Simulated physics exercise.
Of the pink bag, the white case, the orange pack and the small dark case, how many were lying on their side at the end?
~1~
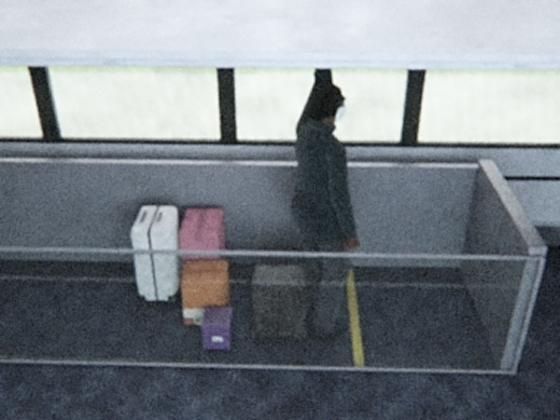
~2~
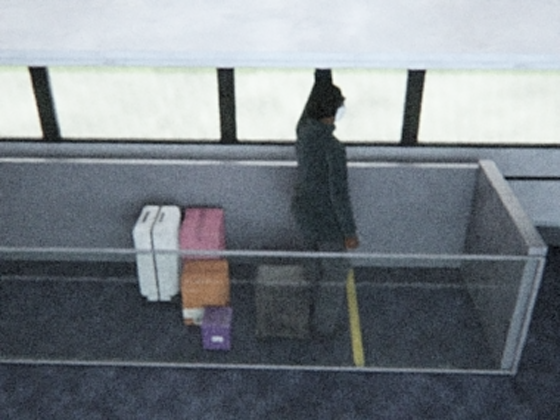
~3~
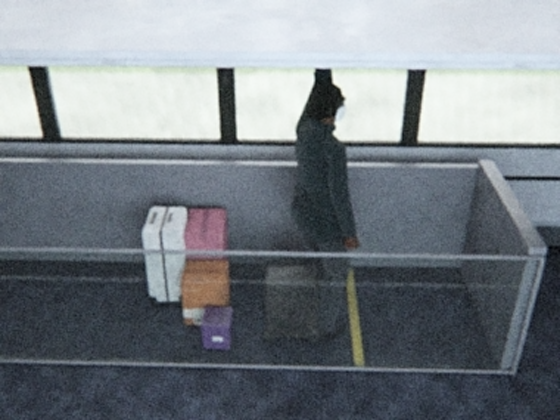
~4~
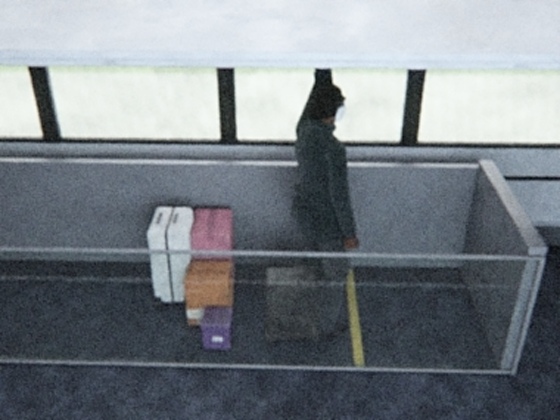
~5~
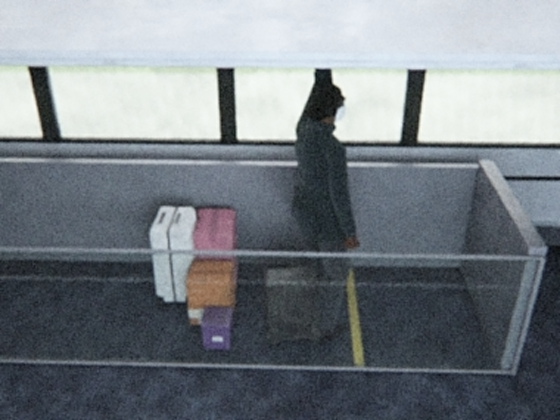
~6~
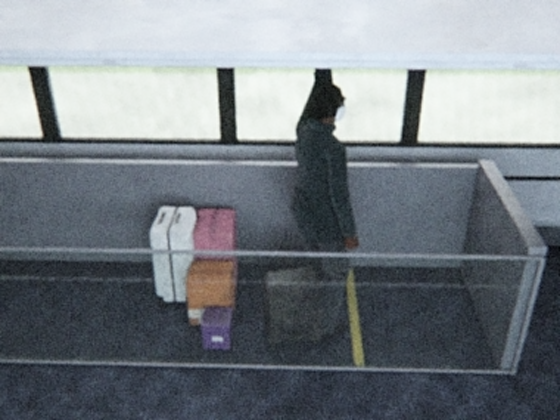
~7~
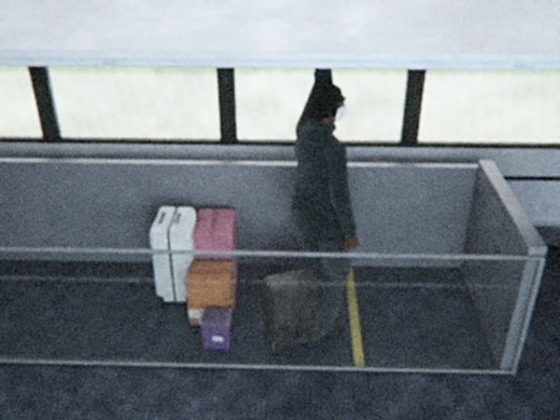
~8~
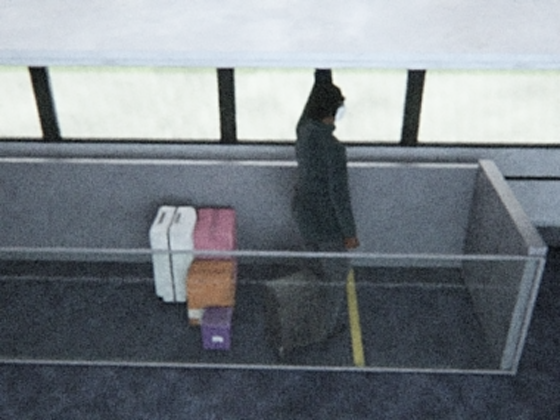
None of them were lying on their side at the end; all four were still standing upright.
